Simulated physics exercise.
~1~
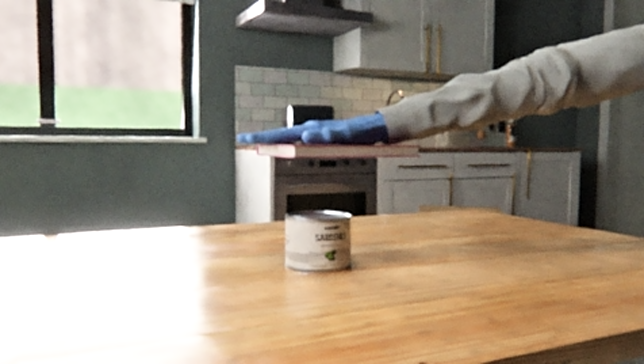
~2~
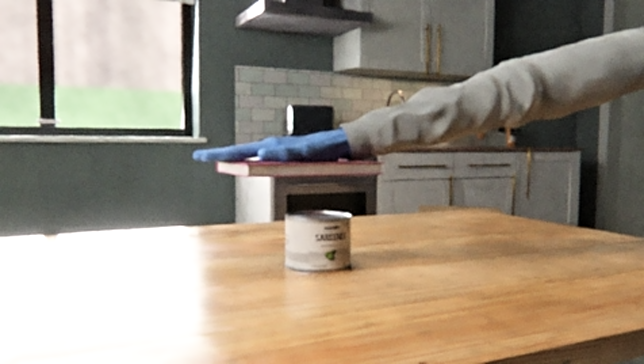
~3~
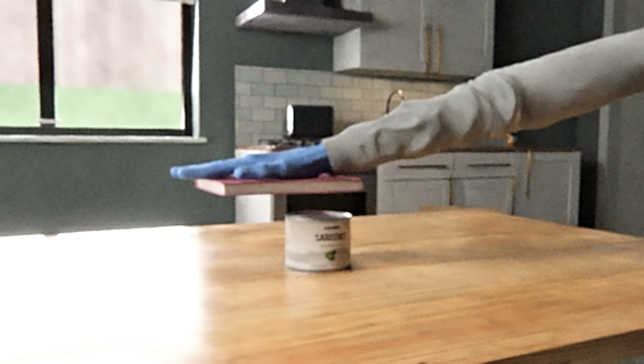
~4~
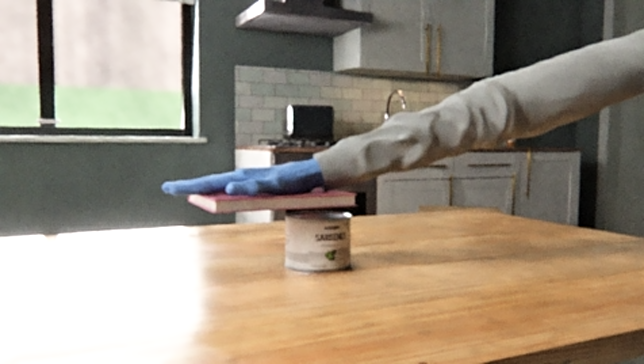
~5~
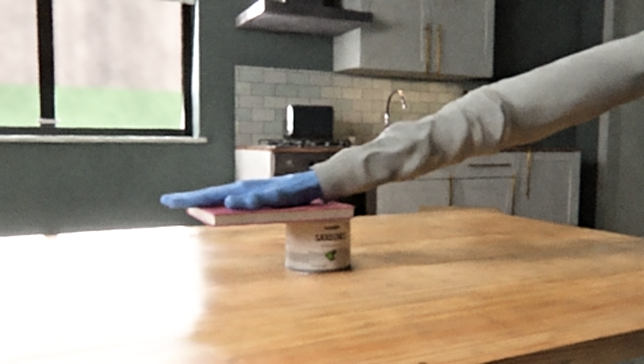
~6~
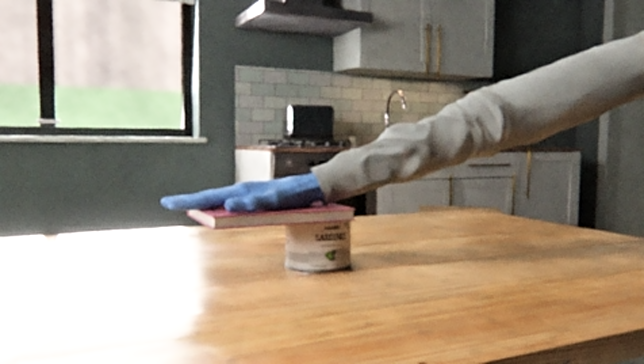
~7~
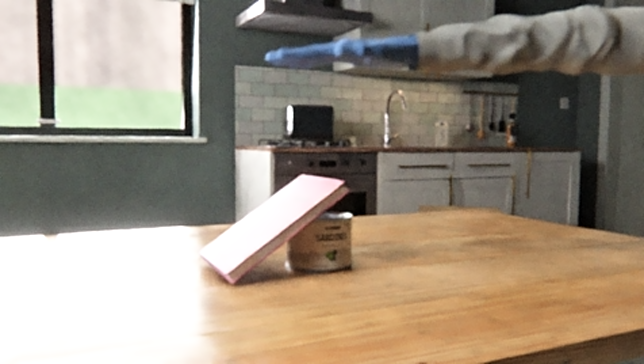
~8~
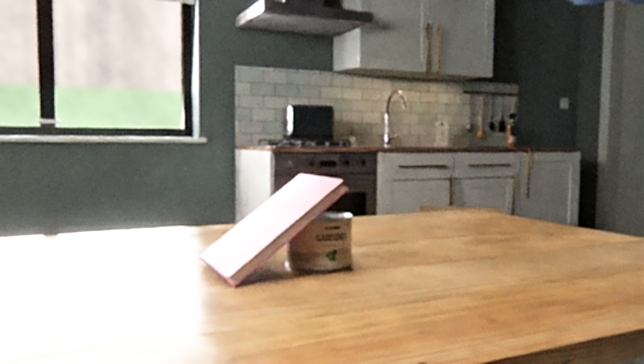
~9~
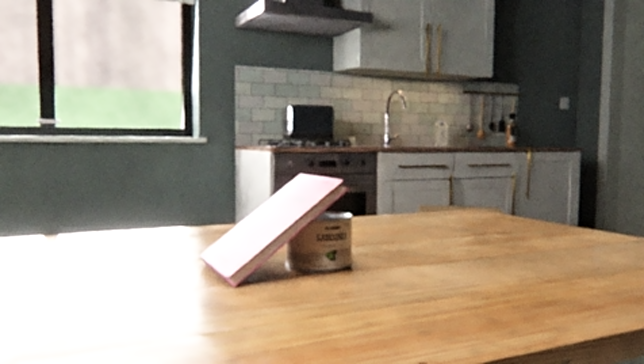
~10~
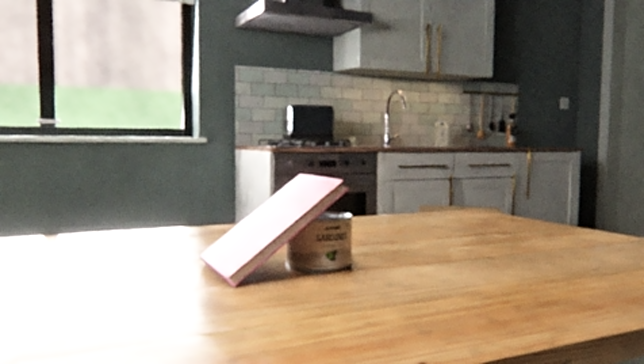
A pink book was lowered onto a small tub on a wooden table by a blue-gloved hand, but when the hand let go and drew back, the book tipped down to the left and ended up leaning against the tub, which stayed put.
